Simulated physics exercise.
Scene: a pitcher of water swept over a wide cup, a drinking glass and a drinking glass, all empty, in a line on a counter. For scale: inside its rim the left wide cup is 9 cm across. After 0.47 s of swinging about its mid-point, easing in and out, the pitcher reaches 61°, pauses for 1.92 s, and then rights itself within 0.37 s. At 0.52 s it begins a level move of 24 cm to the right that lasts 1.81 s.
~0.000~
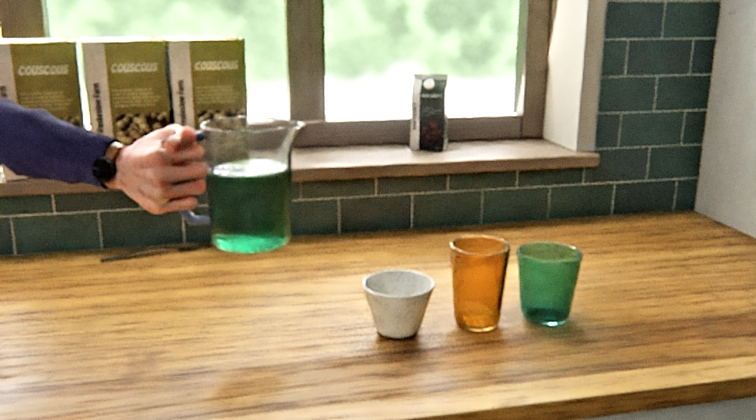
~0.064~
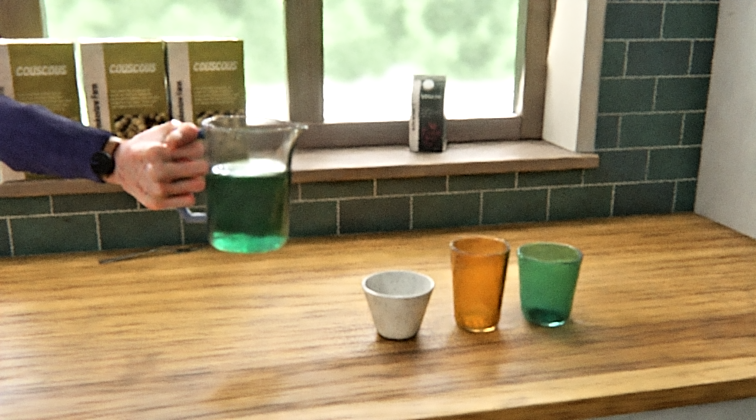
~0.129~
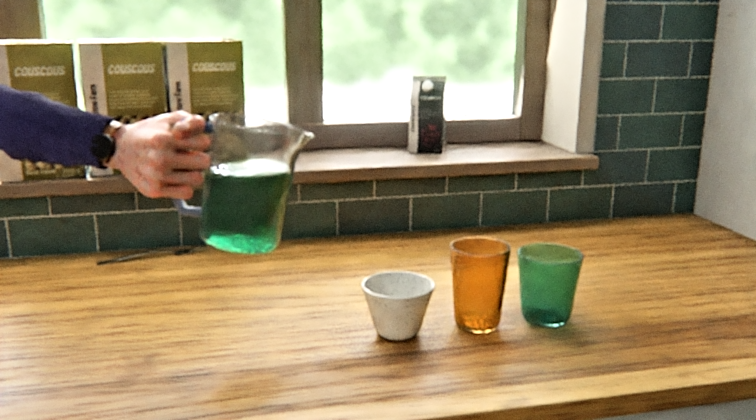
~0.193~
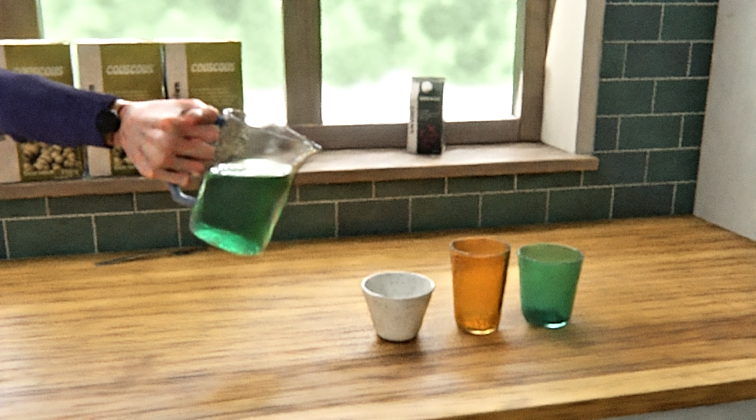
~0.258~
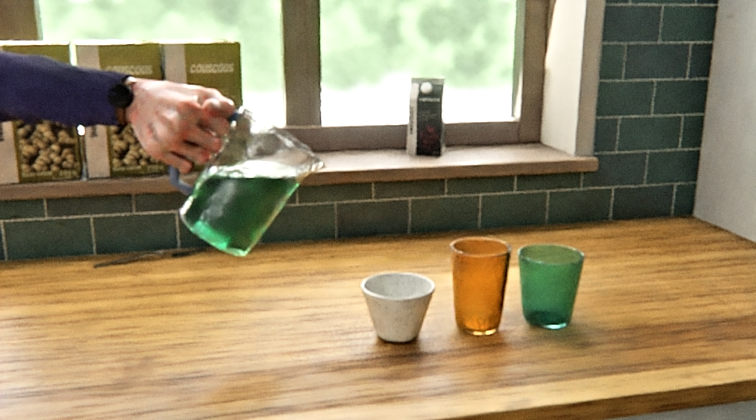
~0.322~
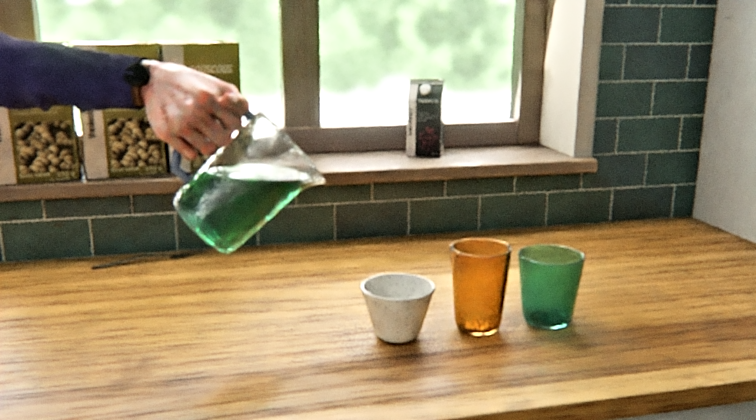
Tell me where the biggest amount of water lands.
In the left-hand one.
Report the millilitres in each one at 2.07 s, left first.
I'd put it at some 140 ml left, 50 ml in the middle and 0 ml right.
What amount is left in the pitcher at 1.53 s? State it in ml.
About 500 ml.
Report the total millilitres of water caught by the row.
Taken together, the vessels hold about 230 ml.
After 1.02 s the tilt is 61° and from the left they hold 110 ml, 0 ml, 0 ml, the pitcher 570 ml, and 35 ml is on the counter.
After 1.53 s the tilt is 61° and from the left they hold 145 ml, 5 ml, 0 ml, the pitcher 500 ml, and 70 ml is on the counter.
After 2.07 s the tilt is 61° and from the left they hold 145 ml, 55 ml, 0 ml, the pitcher 445 ml, and 80 ml is on the counter.
After 2.65 s the tilt is 13° and from the left they hold 145 ml, 55 ml, 30 ml, the pitcher 410 ml, and 100 ml is on the counter.
In the end from the left they hold 145 ml, 55 ml, 30 ml, the pitcher 410 ml, and 100 ml is on the counter.
